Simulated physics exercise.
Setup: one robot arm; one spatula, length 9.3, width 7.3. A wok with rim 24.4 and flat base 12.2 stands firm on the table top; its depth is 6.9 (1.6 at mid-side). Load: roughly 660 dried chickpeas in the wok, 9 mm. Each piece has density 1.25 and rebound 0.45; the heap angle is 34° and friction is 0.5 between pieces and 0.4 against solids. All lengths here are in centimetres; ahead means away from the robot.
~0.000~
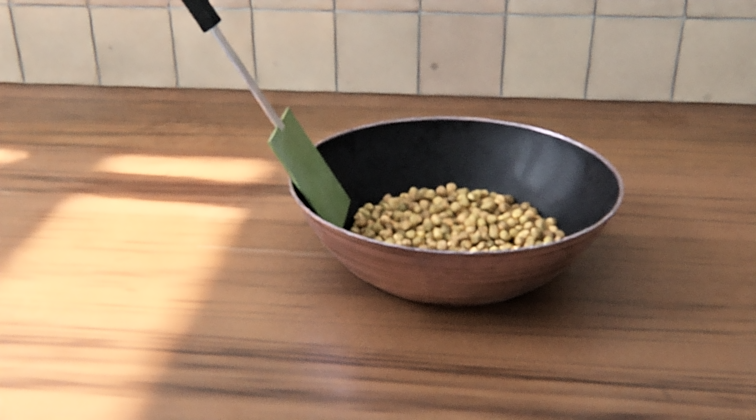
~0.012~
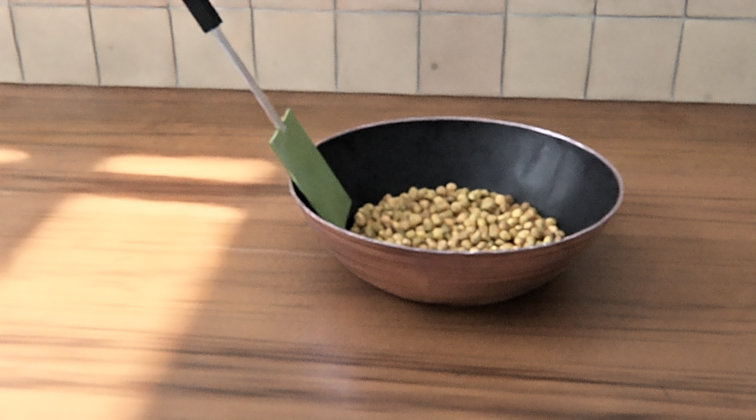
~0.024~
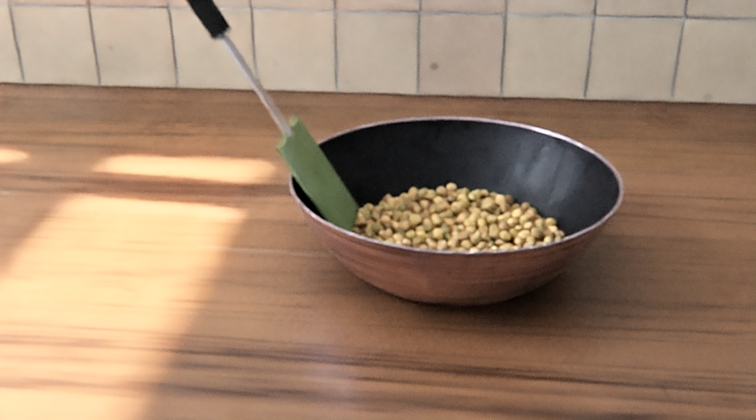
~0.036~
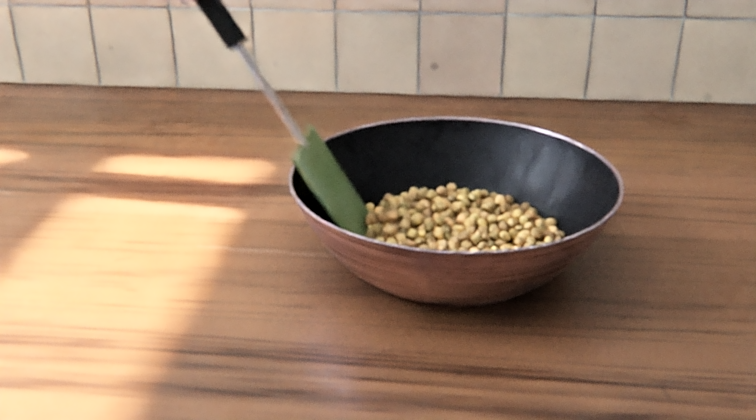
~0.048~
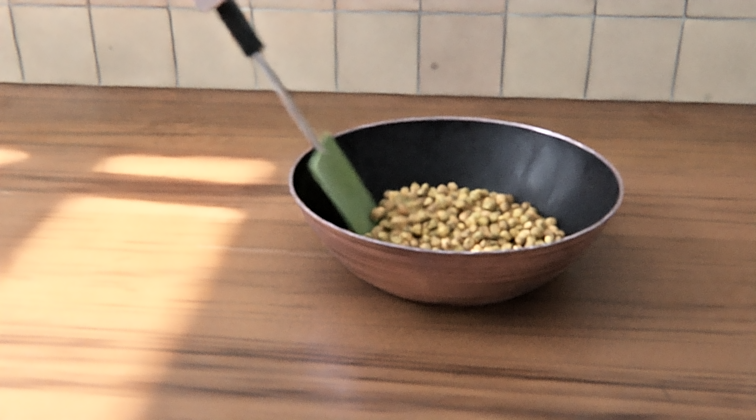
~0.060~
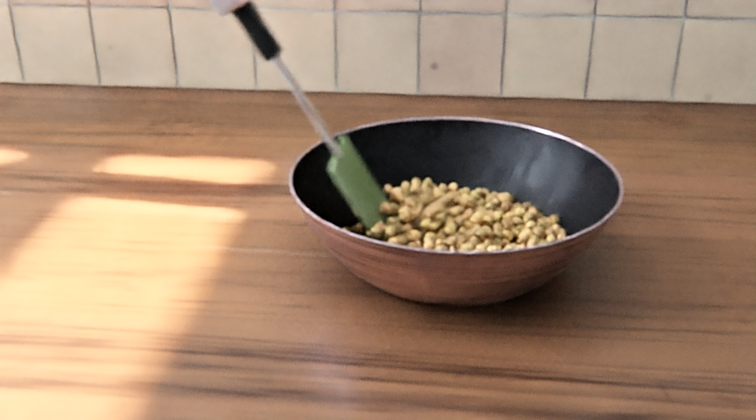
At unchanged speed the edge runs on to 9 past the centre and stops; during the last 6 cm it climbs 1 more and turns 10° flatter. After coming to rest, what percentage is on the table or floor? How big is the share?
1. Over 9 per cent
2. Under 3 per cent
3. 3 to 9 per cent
The answer is 1.
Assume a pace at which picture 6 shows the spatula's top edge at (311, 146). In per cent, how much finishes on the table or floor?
Estimate: Close to 15 %.
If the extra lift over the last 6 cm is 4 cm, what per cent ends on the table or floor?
About 25 %.
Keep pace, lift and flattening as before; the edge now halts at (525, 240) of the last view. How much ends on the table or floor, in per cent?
0 %, roughly.
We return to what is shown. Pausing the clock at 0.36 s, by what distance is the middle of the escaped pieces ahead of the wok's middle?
I reckon roughly 18 centimetres.
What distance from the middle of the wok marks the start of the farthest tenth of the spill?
About 45 cm from the centre.
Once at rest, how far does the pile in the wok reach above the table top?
Height at rest: Roughly 4.0 cm.
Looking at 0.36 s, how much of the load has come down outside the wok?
I'd say close to 0 in a hundred.
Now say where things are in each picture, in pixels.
In the first frame, spatula top edge at (278, 124), sloping 59°; upper third of the load around (452, 234), from x 350 to 560, top at y 190; 660 in the wok.
In the second frame, spatula top edge at (280, 125), sloping 59°; upper third of the load around (452, 234), from x 350 to 560, top at y 190.
In the third frame, spatula top edge at (287, 131), sloping 59°; upper third of the load around (452, 234), from x 350 to 560, top at y 190.
In the fourth frame, spatula top edge at (302, 141), sloping 59°; upper third of the load around (453, 232), from x 355 to 560, top at y 190.
In the fifth frame, spatula top edge at (319, 148), sloping 59°; upper third of the load around (446, 231), from x 350 to 560, top at y 190.
In the sixth frame, spatula top edge at (336, 151), sloping 59°; upper third of the load around (447, 228), from x 345 to 560, top at y 185; 660 in the wok.
After 0.10 s, sloping 59°, highest piece 7 above the table; 660 in the wok.
After 0.14 s, sloping 56°, highest piece 9 above the table; 660 in the wok.
After 0.36 s, sloping 49°, highest piece 22 above the table; 431 in the wok, 13 on the table or floor, 216 on the blade or in flight.
After 1.41 s, sloping 49°, highest piece 4 above the table; 431 in the wok, 229 on the table or floor.
At rest, 431 in the wok, 229 on the table or floor. That is 35 % on the table or floor.
